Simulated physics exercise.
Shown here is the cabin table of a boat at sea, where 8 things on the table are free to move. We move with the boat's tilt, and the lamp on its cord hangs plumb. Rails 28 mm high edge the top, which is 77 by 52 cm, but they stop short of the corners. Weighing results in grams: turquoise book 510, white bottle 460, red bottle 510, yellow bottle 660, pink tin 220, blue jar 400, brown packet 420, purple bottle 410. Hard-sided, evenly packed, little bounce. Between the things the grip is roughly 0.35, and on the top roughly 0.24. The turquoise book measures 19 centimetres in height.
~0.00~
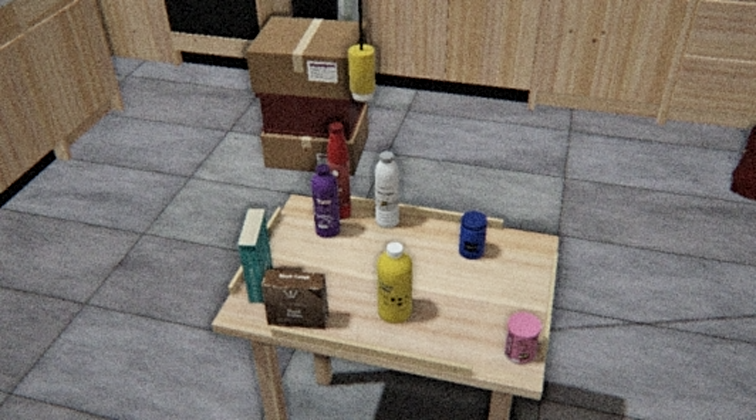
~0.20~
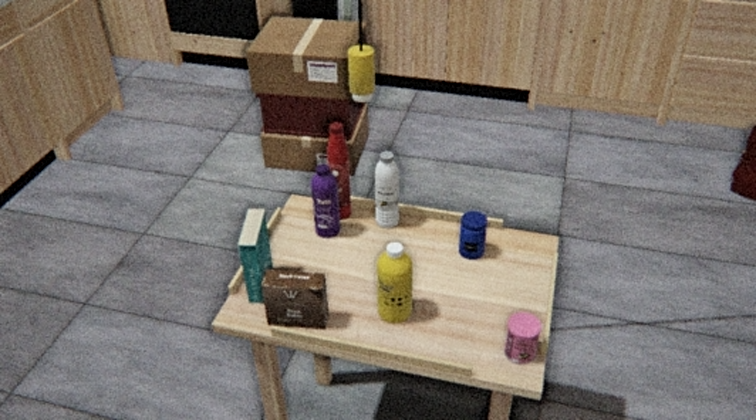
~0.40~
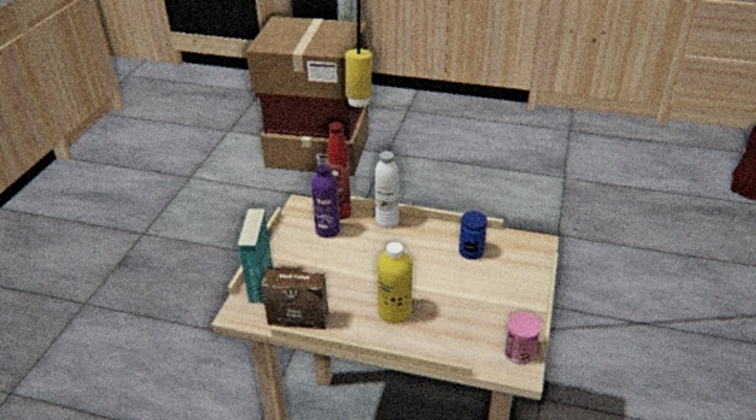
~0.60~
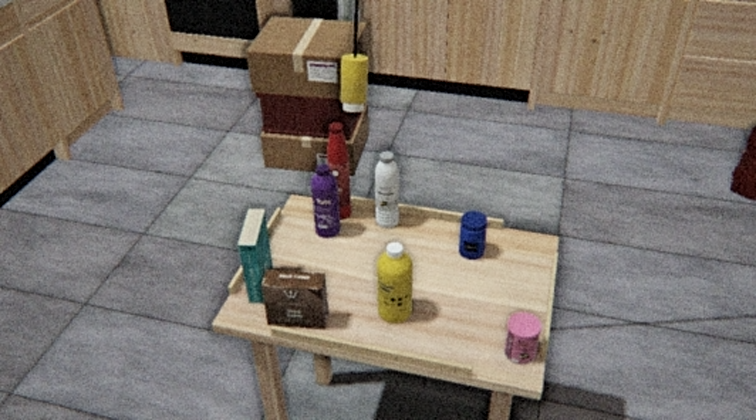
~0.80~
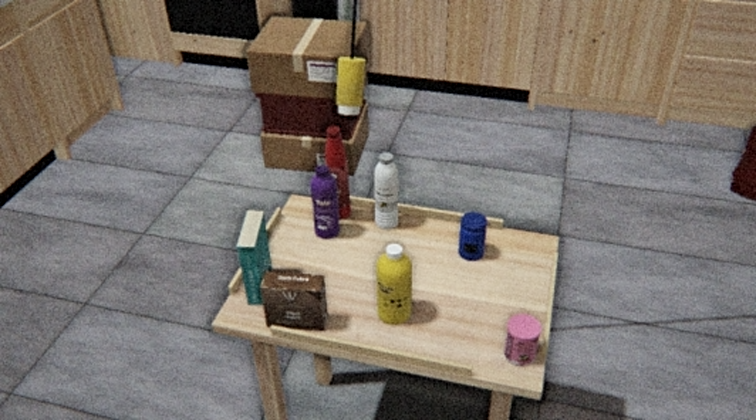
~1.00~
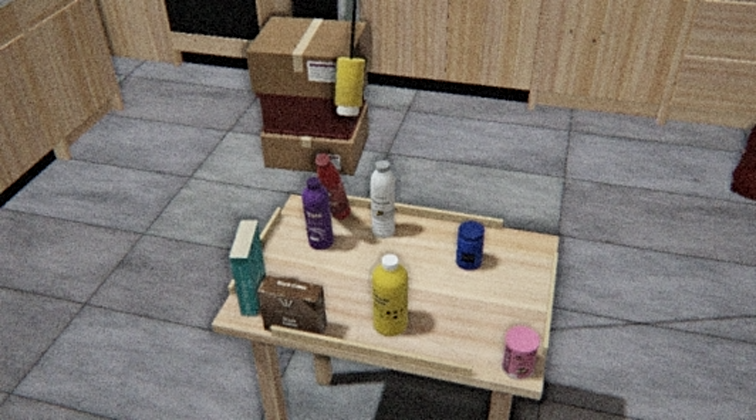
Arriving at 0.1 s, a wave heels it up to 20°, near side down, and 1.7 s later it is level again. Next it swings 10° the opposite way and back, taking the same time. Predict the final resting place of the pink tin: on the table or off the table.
The pink tin ends up off the table.
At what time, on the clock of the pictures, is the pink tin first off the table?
At around 1.2 seconds on the pictures' clock.
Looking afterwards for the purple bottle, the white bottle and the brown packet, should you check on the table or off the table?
When everything stops, the purple bottle is still in bounds, the white bottle is still in bounds, and the brown packet is out of bounds.
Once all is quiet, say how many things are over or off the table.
That makes 5.
After 1.20 s, heel 16°, near side down; pink tin now off the table; red bottle on its side; purple bottle tipped 25° from how it sat.
After 1.50 s, heel 6°, near side down; turquoise book now off the table; red bottle on its side; purple bottle tipped 54° from how it sat.
After 1.80 s, boat level; brown packet now off the table; red bottle on its side; purple bottle on its side.
At rest (4.0 s), off the table, turquoise book, pink tin and brown packet; tipped over on the table, red bottle and purple bottle; not toppled but over 5 cm from the start, white bottle, yellow bottle and blue jar.
